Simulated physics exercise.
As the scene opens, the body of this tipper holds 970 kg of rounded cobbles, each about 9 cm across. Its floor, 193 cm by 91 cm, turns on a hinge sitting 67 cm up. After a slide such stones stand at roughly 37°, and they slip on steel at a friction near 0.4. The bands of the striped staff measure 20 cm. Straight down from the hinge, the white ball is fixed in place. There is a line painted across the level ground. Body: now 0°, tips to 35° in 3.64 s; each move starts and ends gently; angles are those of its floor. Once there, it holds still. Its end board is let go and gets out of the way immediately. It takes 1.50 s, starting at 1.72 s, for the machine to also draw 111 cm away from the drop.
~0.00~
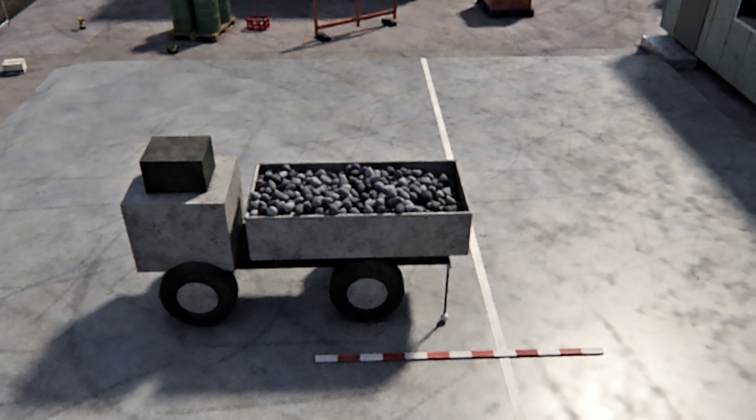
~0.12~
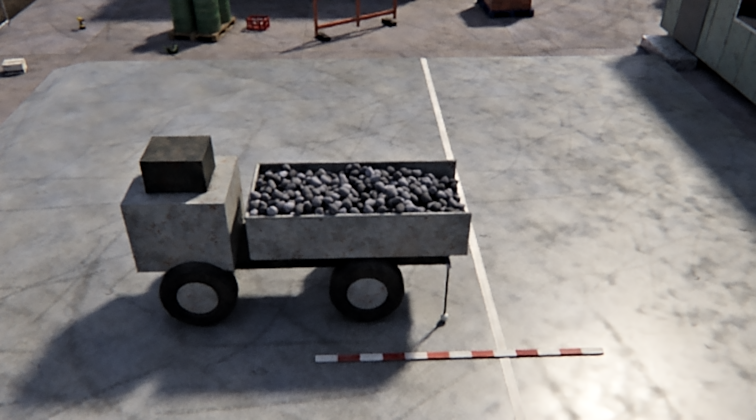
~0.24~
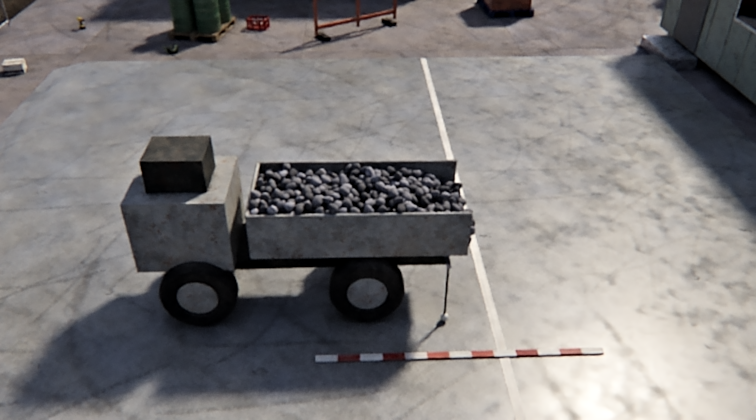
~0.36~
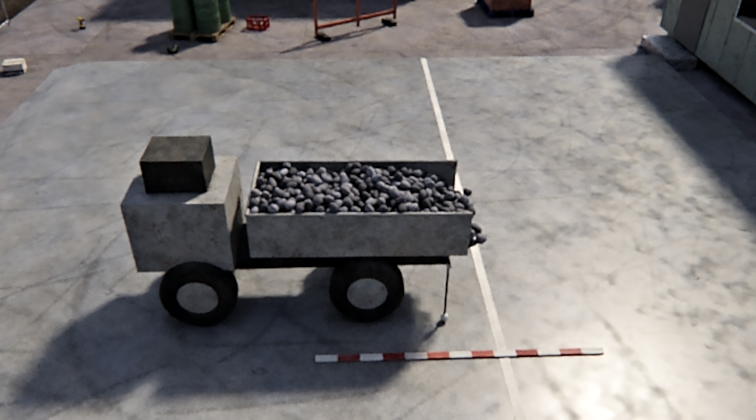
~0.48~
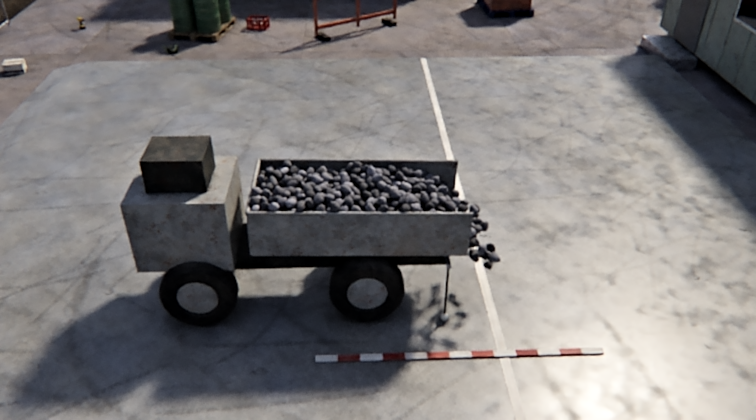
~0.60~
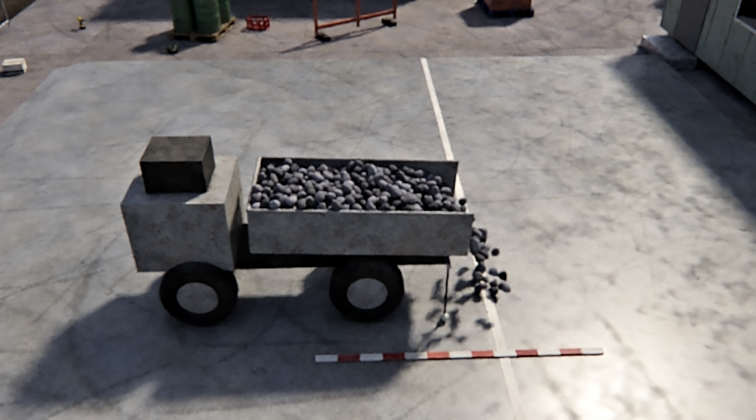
Toy-like tipper truck loaded with dark rounded stones standing on grey ground, its first few stones dropping from the right end.
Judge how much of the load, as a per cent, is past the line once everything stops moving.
About 15 percent ends up past the line.
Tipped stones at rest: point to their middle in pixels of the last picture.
Centre estimate: Around (421, 277).
After 2.7 s the floor is at 30°; 40 % in the body, 45 % short of the line, 15 % past the line; the foremost stones are at (564, 273).
After 3.7 s the floor is at 35°; 5 % in the body, 79 % short of the line, 15 % past the line; the foremost stones are at (572, 273).
After 4.1 s the floor is at 35°; 0 % in the body, 85 % short of the line, 15 % past the line; the foremost stones are at (572, 273).
After 6.8 s the floor is at 35°; 0 % in the body, 85 % short of the line, 15 % past the line; the foremost stones are at (572, 273).
